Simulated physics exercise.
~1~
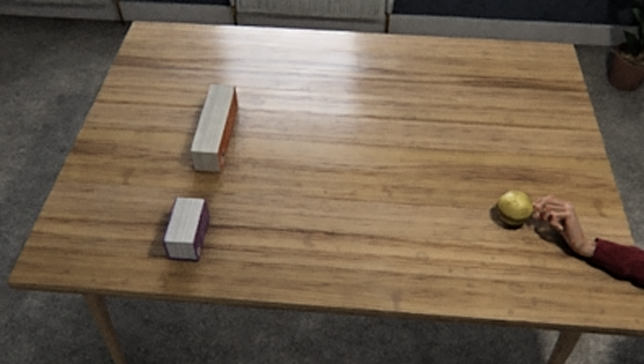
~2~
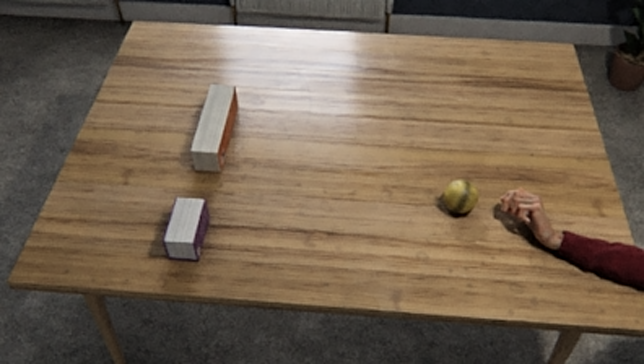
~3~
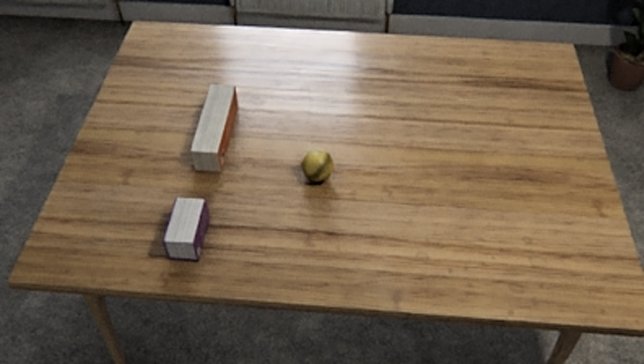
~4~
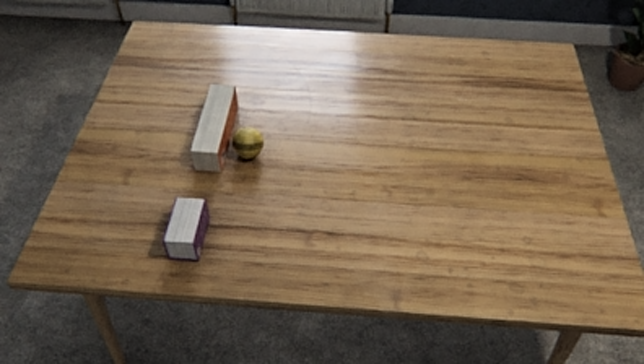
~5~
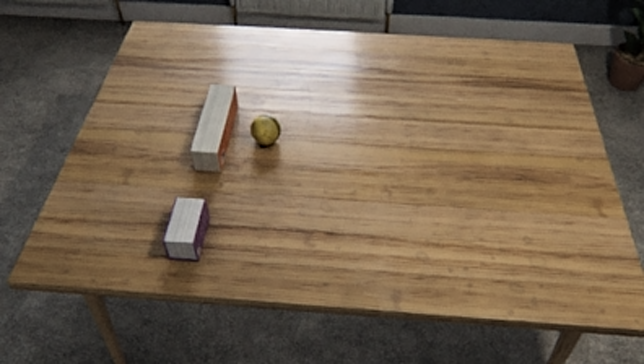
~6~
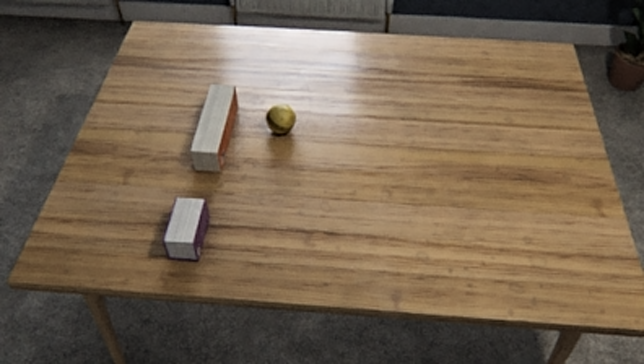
The footage shows a hand rolling a yellow ball leftward across a wooden table towards the gap between an orange book and a purple book. The ball strikes the orange book, rebounds a short way right and towards the far side, and ends up stopped near it.
